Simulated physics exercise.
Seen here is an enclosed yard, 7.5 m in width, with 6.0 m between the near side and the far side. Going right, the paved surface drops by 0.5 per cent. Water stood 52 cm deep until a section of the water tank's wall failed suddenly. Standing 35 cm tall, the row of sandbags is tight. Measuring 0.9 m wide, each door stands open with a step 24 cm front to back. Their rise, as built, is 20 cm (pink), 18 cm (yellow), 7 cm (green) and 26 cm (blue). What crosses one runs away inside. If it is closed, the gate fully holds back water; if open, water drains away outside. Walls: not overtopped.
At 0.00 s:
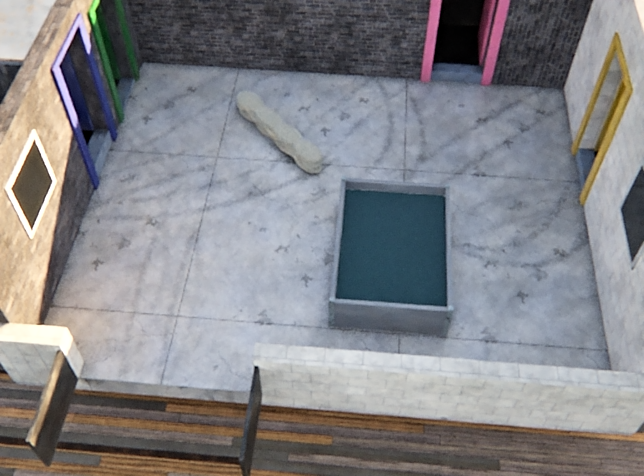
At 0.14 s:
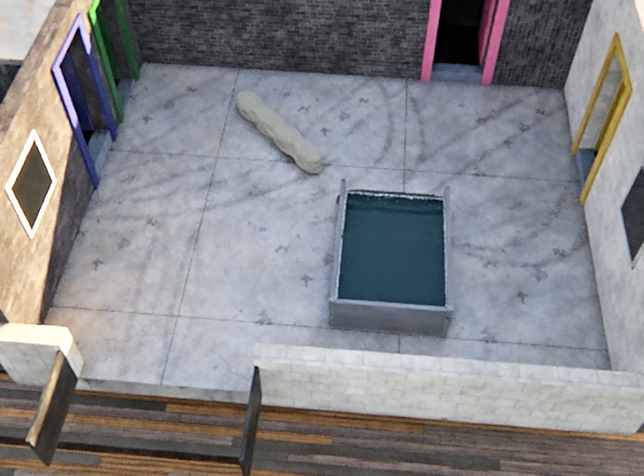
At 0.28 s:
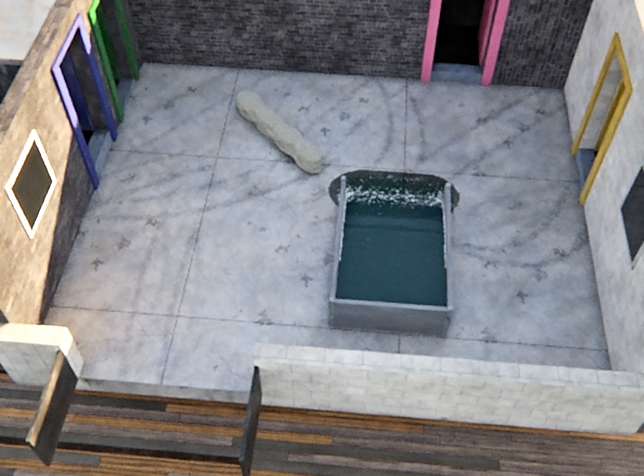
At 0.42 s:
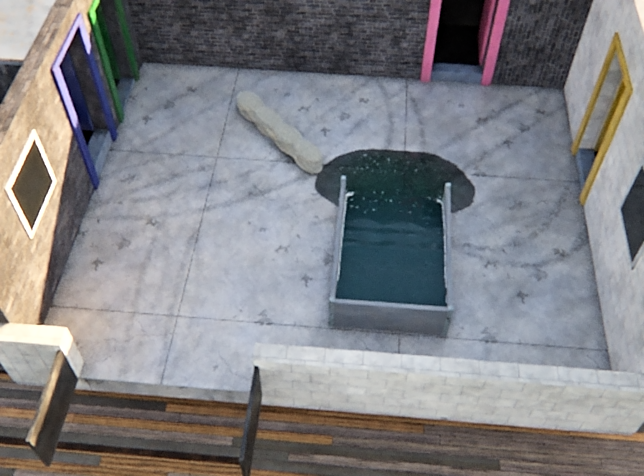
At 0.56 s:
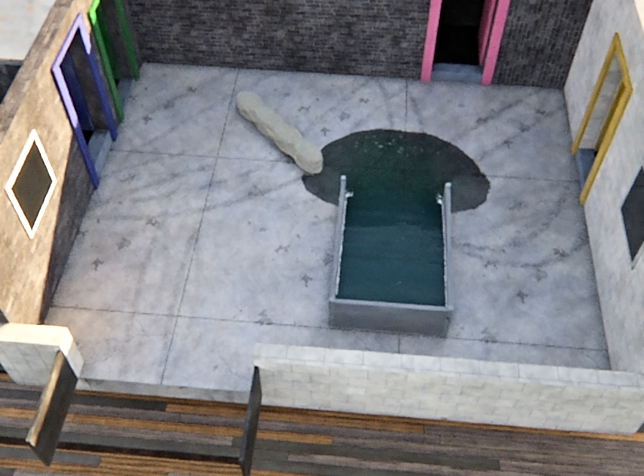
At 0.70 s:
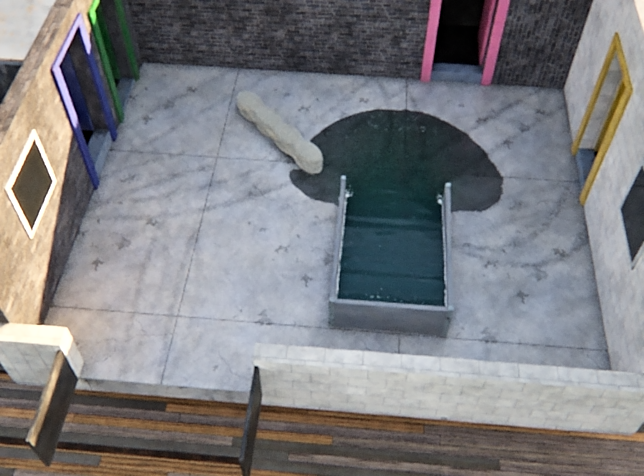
Dark water poured out of the open far side of a rectangular tank in a walled yard, spreading steadily over the pale paved floor in a widening rounded pool that reached around a lumpy, pale log-like object.
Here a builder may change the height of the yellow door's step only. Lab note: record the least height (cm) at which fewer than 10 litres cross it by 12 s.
Least height: 5.5 cm.
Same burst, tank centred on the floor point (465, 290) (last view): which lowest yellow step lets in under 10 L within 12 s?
9.0 cm or thereabouts.
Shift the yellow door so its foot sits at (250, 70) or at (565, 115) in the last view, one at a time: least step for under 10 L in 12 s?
First place around 6.0 cm, second around 20 cm.
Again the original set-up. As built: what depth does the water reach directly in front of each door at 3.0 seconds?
In cm: Pink 18, yellow 2, green 0, blue 0.
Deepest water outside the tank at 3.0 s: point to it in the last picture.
At about pixel (558, 90).
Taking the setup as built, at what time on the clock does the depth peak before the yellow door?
Near 3.8 seconds.
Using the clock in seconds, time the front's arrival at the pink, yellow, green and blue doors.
The pink door at 1.1 s, the yellow door at 2.4 s, the green door at 3.4 s, the blue door at 4.5 s.
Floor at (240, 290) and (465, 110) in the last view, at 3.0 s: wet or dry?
First untouched, then soaked.
After 1.4 s water covers 25 % of the floor, deepest (24 cm) near (403, 80); it has not reached the yellow door.
After 3.0 s water covers 35 % of the floor, deepest (30 cm) near (558, 90); 2 cm at the yellow door, 0 litres in over its 18 cm step.
After 12.0 s water covers 95 % of the floor, deepest (8 cm) near (579, 295); 6 cm at the yellow door, 0 litres in over its 18 cm step.
At the yellow door as built, the water arrived by 2.5 s and peaked near 8 cm at 3.8 s.
With a step of 4.5 cm, 20 litres would have come in within the 12 s; with 6 cm, 6 litres. So under 10 litres takes about 5.5 cm.
